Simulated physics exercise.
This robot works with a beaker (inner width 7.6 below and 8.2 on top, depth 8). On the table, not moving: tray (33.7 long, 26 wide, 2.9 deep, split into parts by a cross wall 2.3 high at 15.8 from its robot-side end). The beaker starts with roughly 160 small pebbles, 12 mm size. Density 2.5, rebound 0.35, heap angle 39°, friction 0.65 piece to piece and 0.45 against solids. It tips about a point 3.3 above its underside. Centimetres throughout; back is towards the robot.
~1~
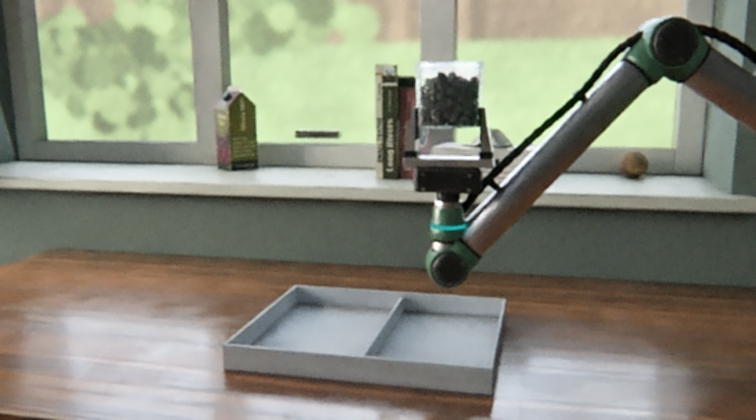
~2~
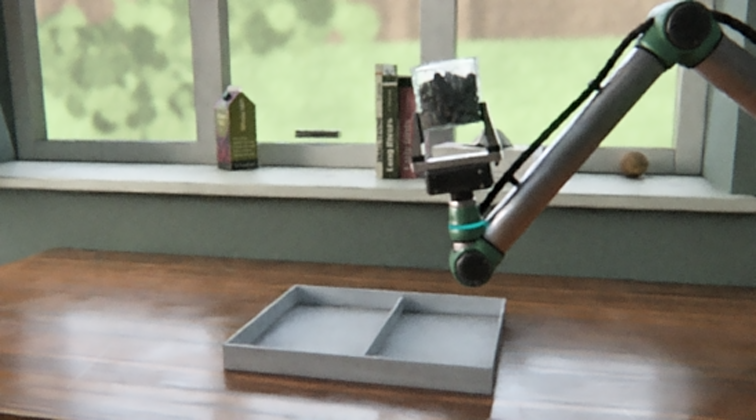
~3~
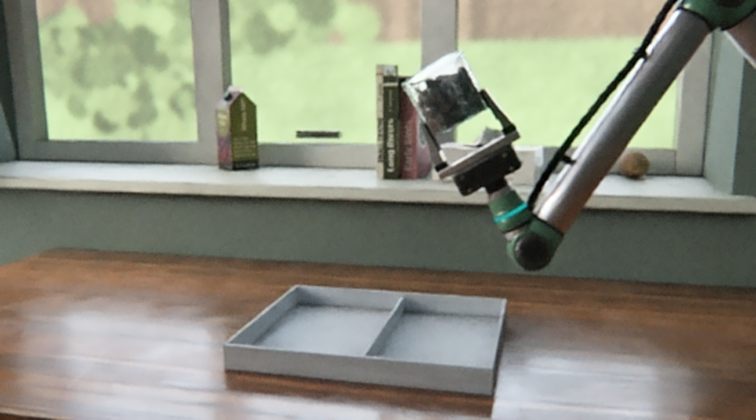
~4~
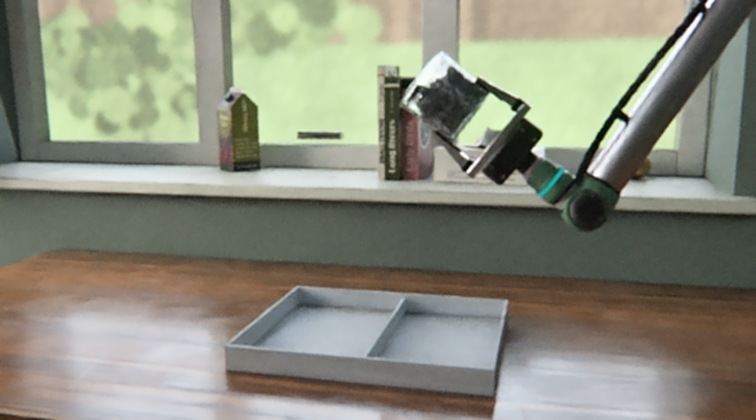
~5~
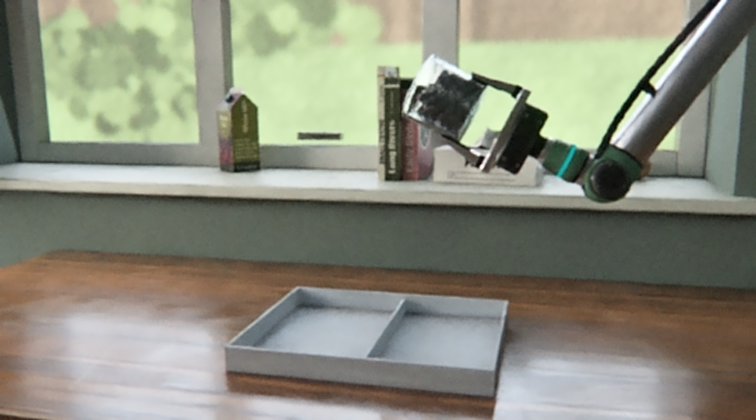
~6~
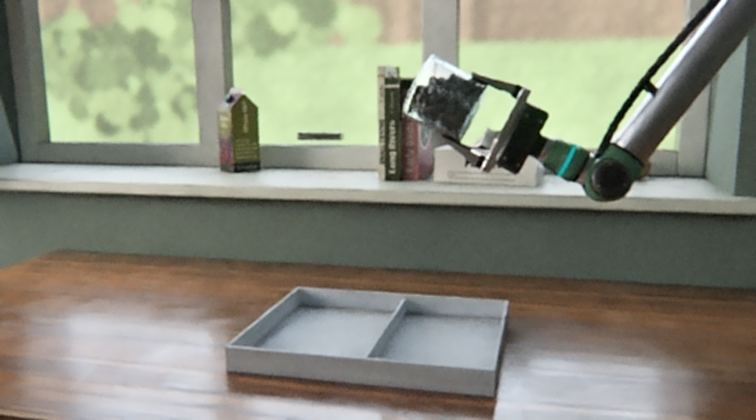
A robot arm holding a clear container of dark pebbles drew back to the right and tilted it steeply leftward, then held it nearly still above a gray divided tray on a wooden table.
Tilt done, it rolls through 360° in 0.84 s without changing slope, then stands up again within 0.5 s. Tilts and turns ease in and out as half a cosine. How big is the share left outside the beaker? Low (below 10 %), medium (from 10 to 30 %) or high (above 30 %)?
Answer: Low; below 10 % of the small pebbles finish outside the beaker.
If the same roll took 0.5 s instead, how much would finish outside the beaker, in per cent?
Then about 0 per cent.
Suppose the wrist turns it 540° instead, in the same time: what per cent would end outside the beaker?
Then about 0 per cent.
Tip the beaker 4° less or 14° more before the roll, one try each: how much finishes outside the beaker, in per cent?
Some 0 and 20 per cent.
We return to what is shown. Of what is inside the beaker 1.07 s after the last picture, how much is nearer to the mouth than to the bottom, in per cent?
Roughly 40 per cent.
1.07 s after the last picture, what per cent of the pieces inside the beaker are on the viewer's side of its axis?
Roughly 55 per cent.
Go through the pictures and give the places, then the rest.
The beaker middle at (449, 96), upright; upper third of the load around (450, 85), from x 425 to 475, top at y 75; 161 in the beaker, in the first frame.
The beaker middle at (448, 96), tipped 9°; upper third of the load around (452, 84), from x 425 to 475, top at y 75, in the second frame.
The beaker middle at (447, 97), tipped 30°; upper third of the load around (452, 86), from x 420 to 480, top at y 70, in the third frame.
The beaker middle at (447, 99), tipped 52°; upper third of the load around (452, 87), from x 425 to 480, top at y 70, in the fourth frame.
The beaker middle at (447, 101), tipped 64°; upper third of the load around (451, 87), from x 425 to 480, top at y 75, in the fifth frame.
The beaker middle at (447, 101), tipped 64°; upper third of the load around (451, 90), from x 420 to 480, top at y 80; 161 in the beaker, in the sixth frame.
Then, 0.54 s on, tipped 64°, highest piece 38 above the table; 159 in the beaker, 2 in the far-side part.
Then, 1.07 s on, tipped 36°, highest piece 37 above the table; 156 in the beaker, 5 in the far-side part.
Then, 1.54 s on, upright, highest piece 39 above the table; 156 in the beaker, 5 in the far-side part.
Then, 2.24 s on, upright, highest piece 39 above the table; 156 in the beaker, 5 in the far-side part.
In the end, 156 in the beaker, 5 in the far-side part. That is 3 % outside the beaker.
